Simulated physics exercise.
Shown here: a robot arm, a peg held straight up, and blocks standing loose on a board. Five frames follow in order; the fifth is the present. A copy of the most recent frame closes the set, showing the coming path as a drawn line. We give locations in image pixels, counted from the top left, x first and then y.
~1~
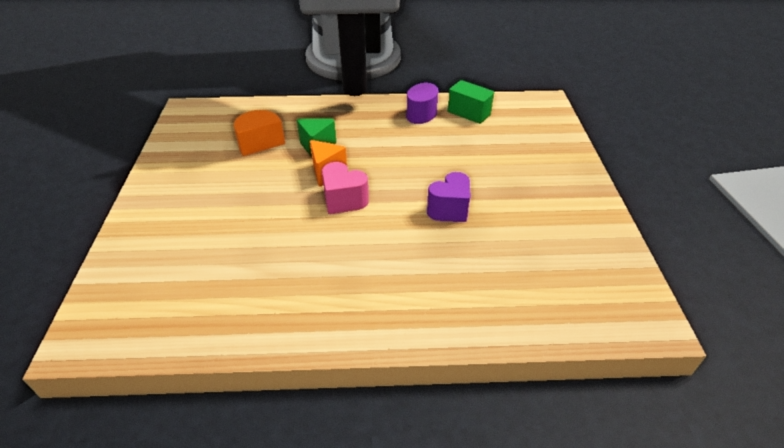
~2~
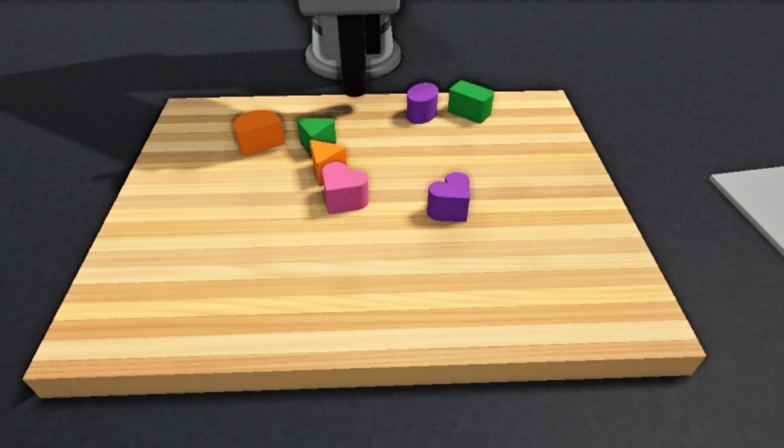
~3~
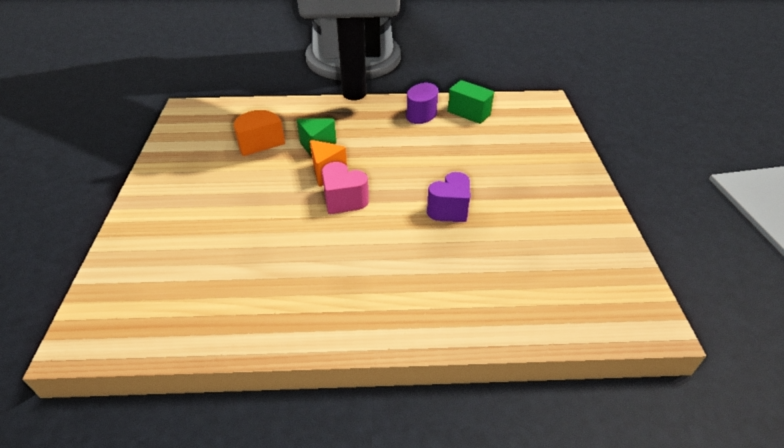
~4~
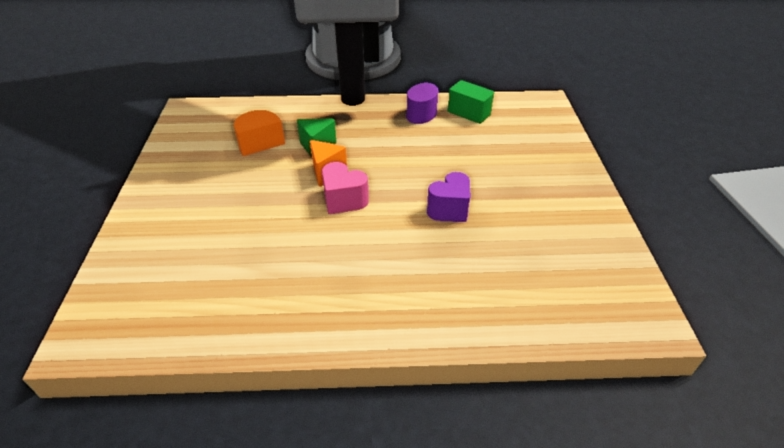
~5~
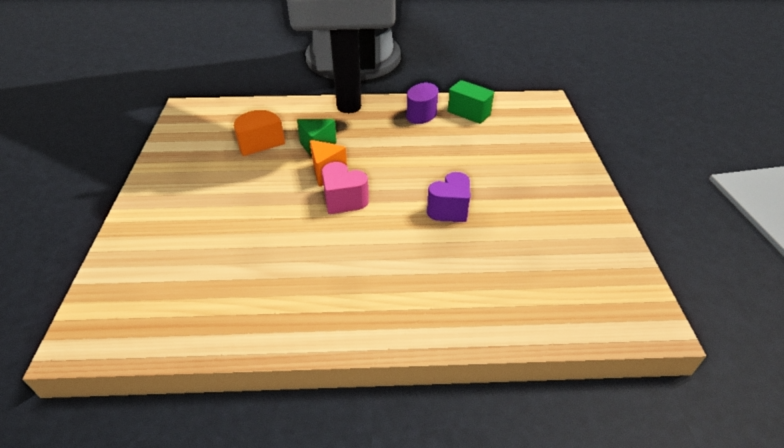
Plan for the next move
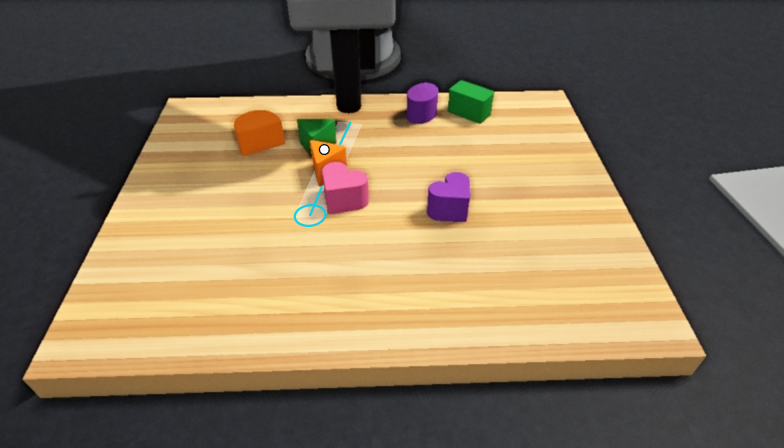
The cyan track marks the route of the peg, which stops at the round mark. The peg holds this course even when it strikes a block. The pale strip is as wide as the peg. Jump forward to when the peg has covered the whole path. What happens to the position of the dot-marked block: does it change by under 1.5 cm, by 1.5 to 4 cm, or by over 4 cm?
Range: Over 4 cm.
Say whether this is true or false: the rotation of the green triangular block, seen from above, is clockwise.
Answer: True.
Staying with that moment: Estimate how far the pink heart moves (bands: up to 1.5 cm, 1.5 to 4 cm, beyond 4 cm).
Moves 1.5 to 4 cm.
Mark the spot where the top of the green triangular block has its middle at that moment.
For the centre of its top, I'd go with (303, 135).
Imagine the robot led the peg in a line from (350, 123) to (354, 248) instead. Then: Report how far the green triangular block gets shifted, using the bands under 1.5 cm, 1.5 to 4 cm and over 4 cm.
It goes under 1.5 cm.
The drawn path runs from (350, 123) to (310, 215); the dot is on the orange triangular block.
What follows on the original path. One third of the way, peg at (336, 134); green triangular block at (308, 130), turned 50° clockwise.
Two thirds of the way, peg at (323, 164); green triangular block at (303, 135), turned 90° clockwise; orange triangular block at (306, 171); pink heart at (342, 182), turned 25° anticlockwise.
At the end, peg at (308, 199); orange half-round block not moved; green triangular block at (303, 135), turned 90° clockwise; orange triangular block at (281, 203), turned 35° clockwise; pink heart at (340, 195), turned 100° anticlockwise.
